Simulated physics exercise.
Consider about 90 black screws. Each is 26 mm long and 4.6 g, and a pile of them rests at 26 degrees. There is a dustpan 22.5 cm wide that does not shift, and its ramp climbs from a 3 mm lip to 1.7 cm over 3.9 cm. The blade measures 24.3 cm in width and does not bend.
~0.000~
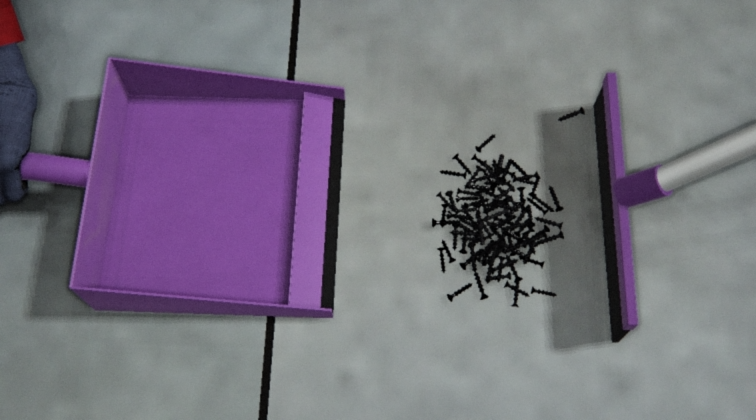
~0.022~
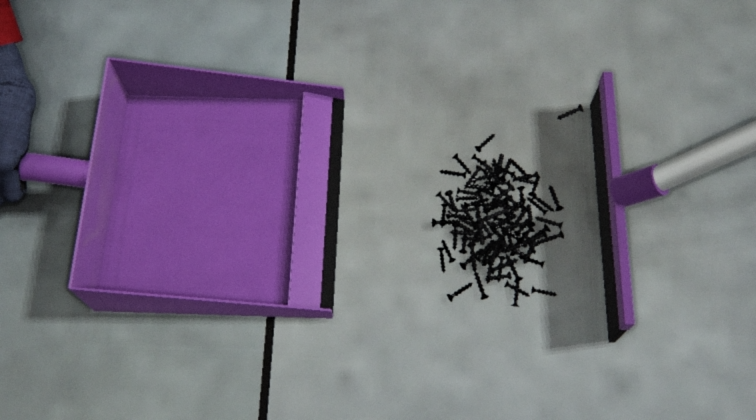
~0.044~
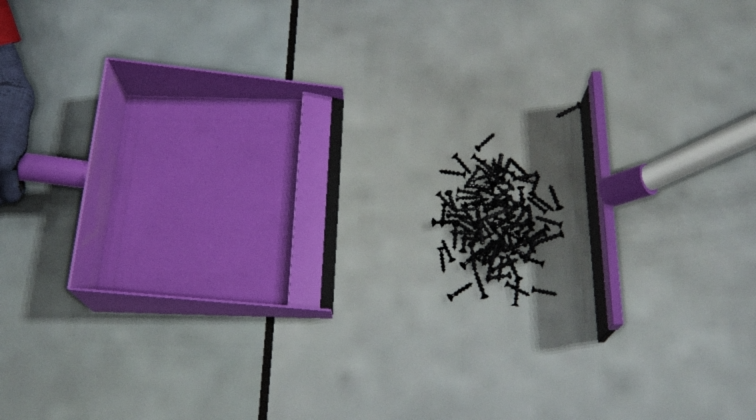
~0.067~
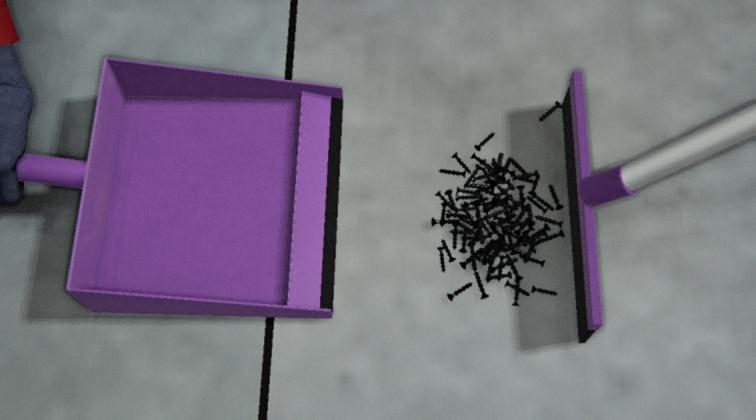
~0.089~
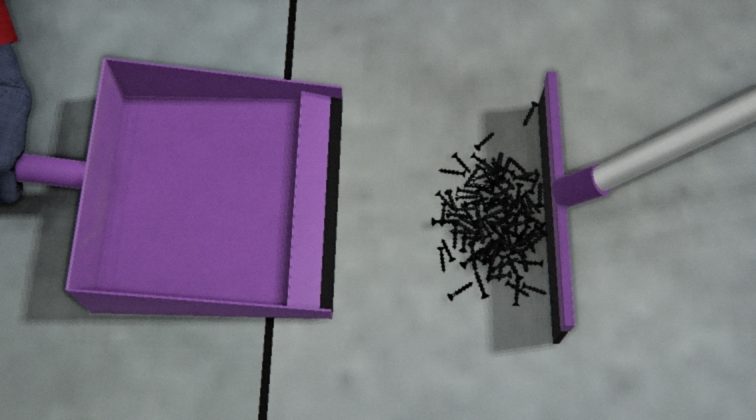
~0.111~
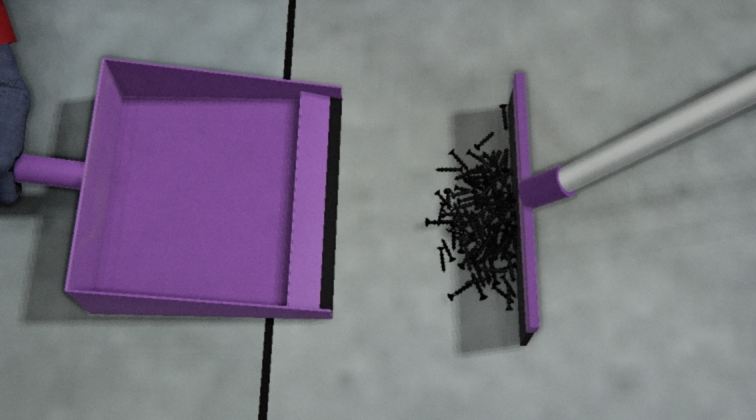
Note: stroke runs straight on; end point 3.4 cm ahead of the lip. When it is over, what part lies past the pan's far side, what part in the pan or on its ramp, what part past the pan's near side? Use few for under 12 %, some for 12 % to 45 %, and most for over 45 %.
Past the pan's far side: Few, in the pan or on its ramp: Most, past the pan's near side: Few.
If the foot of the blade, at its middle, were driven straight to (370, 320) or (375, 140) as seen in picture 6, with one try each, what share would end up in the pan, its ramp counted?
First try around 40 %, second try around 50 %.
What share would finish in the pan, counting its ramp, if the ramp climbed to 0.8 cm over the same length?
It would be roughly 60 percent.
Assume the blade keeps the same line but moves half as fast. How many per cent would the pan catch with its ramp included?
Some 20 %.
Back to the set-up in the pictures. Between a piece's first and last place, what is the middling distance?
That distance is close to 16 cm.
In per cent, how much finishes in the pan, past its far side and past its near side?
Far side 0, pan 55, near side 5.
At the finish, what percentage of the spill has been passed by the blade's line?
Close to 0 percent.
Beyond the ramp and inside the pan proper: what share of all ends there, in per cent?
Around 30 in a hundred.
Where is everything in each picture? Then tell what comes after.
In the first picture, blade from (629, 324) to (609, 82), moved 0.0 cm, 0 of the pieces shifted so far; middle of the pieces at (495, 216); pan at (205, 200).
In the second picture, blade from (626, 324) to (605, 82), moved 0.3 cm, 0 of the pieces shifted so far; middle of the pieces at (495, 215).
In the third picture, blade from (615, 324) to (594, 81), moved 1.3 cm, 1 of the pieces shifted so far; middle of the pieces at (495, 215).
In the fourth picture, blade from (594, 324) to (575, 81), moved 3.1 cm, 1 of the pieces shifted so far; middle of the pieces at (495, 214).
In the fifth picture, blade from (567, 325) to (550, 82), moved 5.5 cm, 12 of the pieces shifted so far; middle of the pieces at (494, 214).
In the sixth picture, blade from (532, 327) to (518, 82), moved 8.5 cm, 78 of the pieces shifted so far; middle of the pieces at (483, 217); pan at (202, 201). Its pace works out near 1.39 m/s, heading 4 degrees towards the viewer's side.
After 0.18 s, middle of the blade 8 cm from the lip; 0 % over the lip, far side 0 %, near side 5 %.
Then, at 0.22 s, middle of the blade 5 cm from the lip; 5 % over the lip, far side 0 %, near side 5 %.
After 0.41 s, middle of the blade 4 cm from the lip; 60 % over the lip, far side 0 %, near side 5 %.
By 2.1 s all is still; far side 0 %, pan 55 %, near side 5 %, in front of the lip or behind the blade 40 %.
